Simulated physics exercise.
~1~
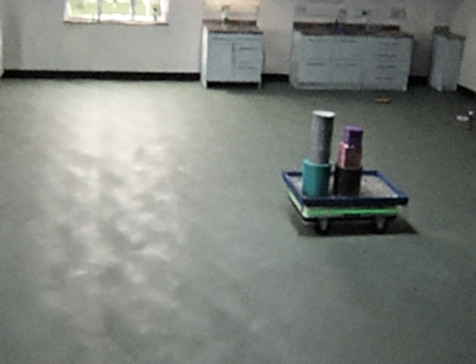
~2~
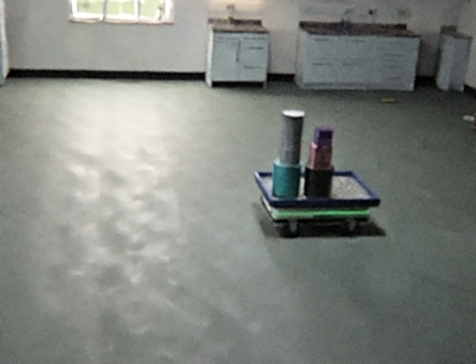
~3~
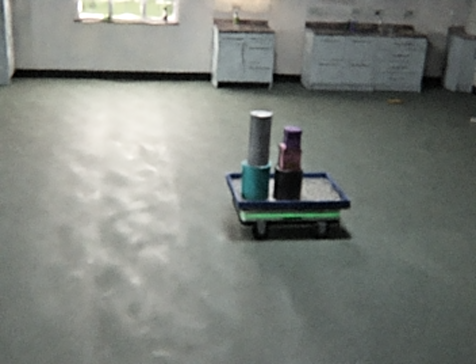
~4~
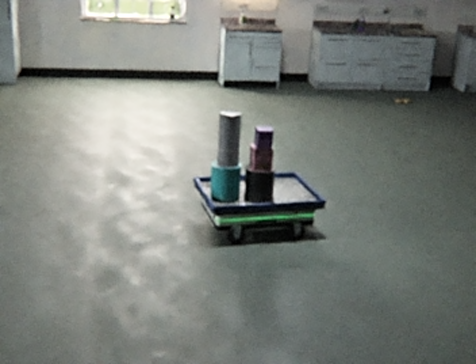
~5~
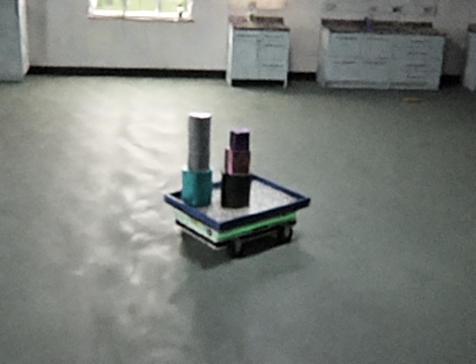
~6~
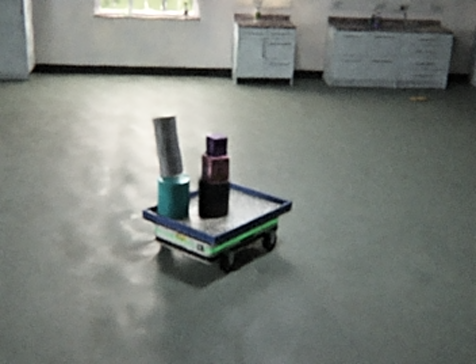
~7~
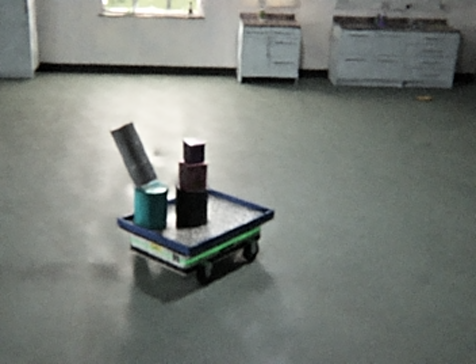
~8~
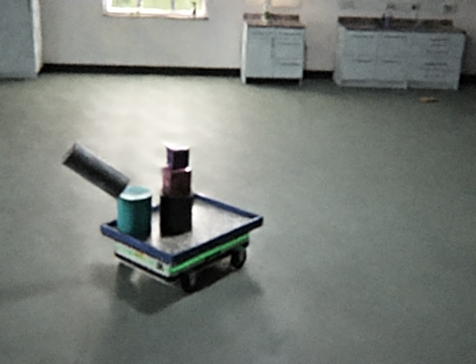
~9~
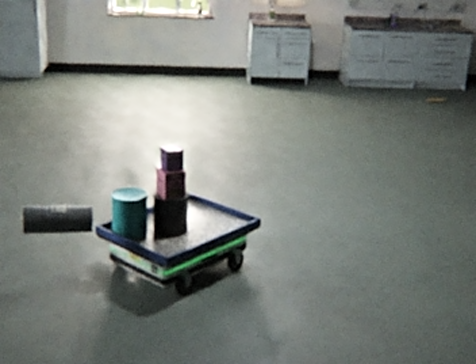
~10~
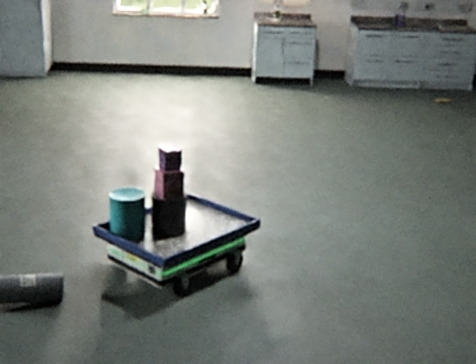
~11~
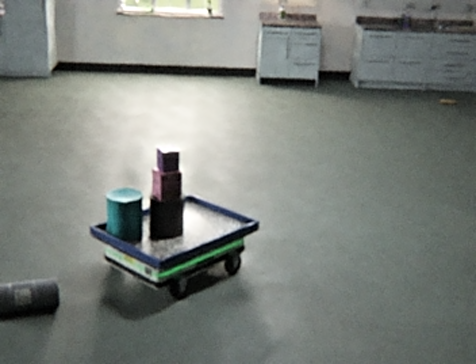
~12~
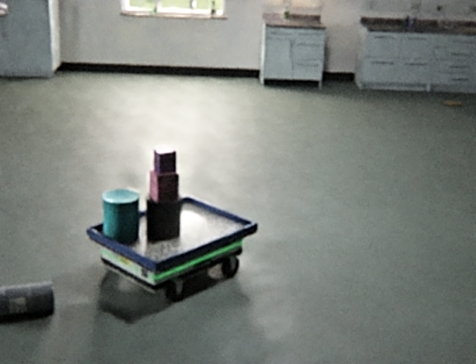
A cart rolls left and turns, and the grey canister topples off onto the floor.
